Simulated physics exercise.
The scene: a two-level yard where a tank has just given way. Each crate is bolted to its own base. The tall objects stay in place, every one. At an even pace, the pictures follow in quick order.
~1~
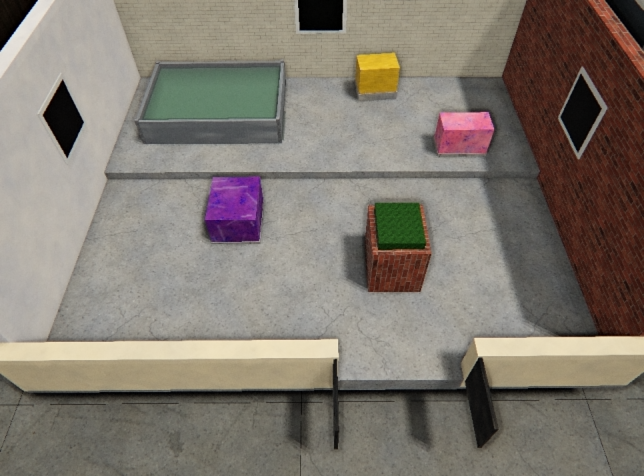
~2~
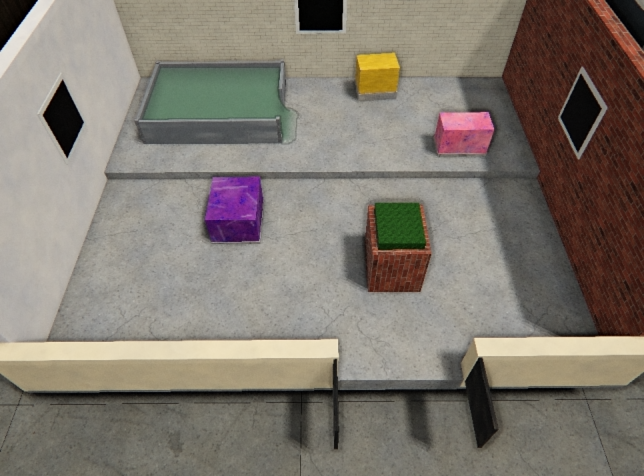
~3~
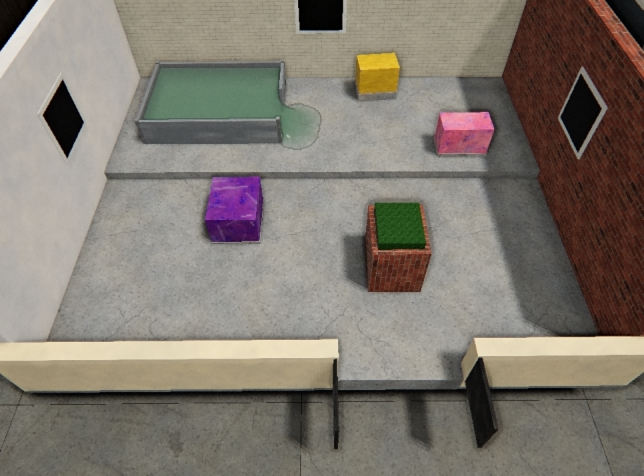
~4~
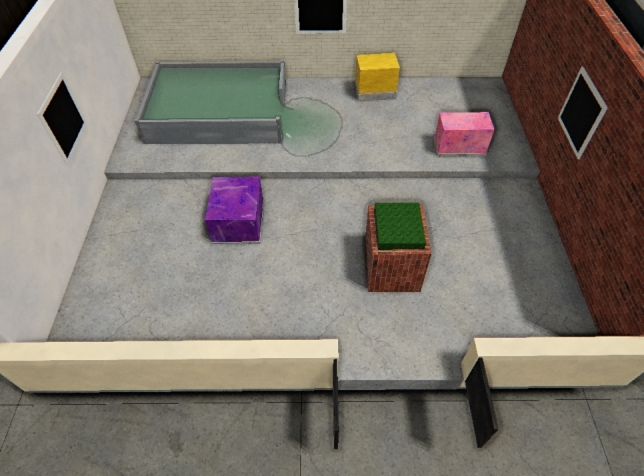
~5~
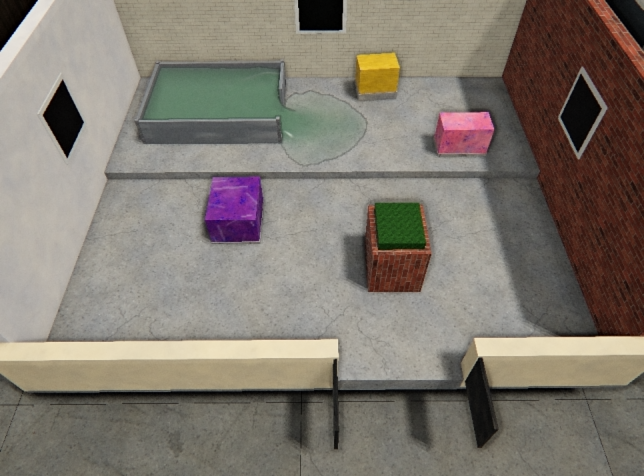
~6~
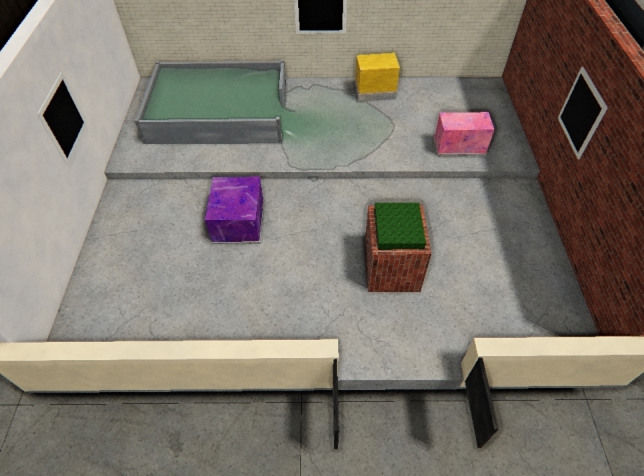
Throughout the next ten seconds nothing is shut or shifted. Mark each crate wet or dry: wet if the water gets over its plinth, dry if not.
Yellow crate dry, pink crate wet, purple crate dry.
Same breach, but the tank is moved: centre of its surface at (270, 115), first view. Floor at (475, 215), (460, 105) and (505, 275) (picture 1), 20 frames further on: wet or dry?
First drenched; next drenched; last drenched.
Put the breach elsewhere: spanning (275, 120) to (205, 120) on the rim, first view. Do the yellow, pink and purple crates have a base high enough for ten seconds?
In that case the yellow crate is never flooded, the pink crate is never flooded and the purple crate is flooded.
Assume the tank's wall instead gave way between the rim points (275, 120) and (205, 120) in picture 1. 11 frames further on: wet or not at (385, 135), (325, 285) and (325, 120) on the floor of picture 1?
Unwetted / soaked / unwetted.
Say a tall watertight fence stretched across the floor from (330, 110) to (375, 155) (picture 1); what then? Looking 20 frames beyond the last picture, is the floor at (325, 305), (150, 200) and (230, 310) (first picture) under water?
Outcome by spot, in order - watered, unwatered, unwatered.
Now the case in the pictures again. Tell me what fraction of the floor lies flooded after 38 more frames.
55 %.
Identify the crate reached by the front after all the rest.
Should be the one in purple.
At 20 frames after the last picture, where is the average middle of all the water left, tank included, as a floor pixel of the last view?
At about (315, 126).
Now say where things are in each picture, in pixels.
Still water in the open tank at (215, 93), in the first frame.
Water pours out at (279, 119) and has run to (289, 110), in the second frame.
Water pours out at (279, 120) and has run to (315, 114), in the third frame.
Water pours out at (279, 121) and has run to (336, 117), in the fourth frame.
Water pours out at (279, 120) and has run to (361, 119), in the fifth frame.
The front is at (388, 123), out from the gap at (279, 120), in the sixth frame.
A moment on, water covers 15 % of the floor; the yellow crate water round its plinth, the pink crate water round its plinth, the purple crate not reached.
Next, water covers 30 % of the floor; the yellow crate water round its plinth, the pink crate water round its plinth, the purple crate not reached.
Then, water covers 45 % of the floor; the yellow crate water round its plinth, the pink crate water round its plinth, the purple crate not reached.
Later, water covers 55 % of the floor; the yellow crate water round its plinth, the pink crate water round its plinth, the purple crate not reached.
In the end, water covers 70 % of the floor; the yellow crate stayed above the water, the pink crate was topped, the purple crate stayed above the water.
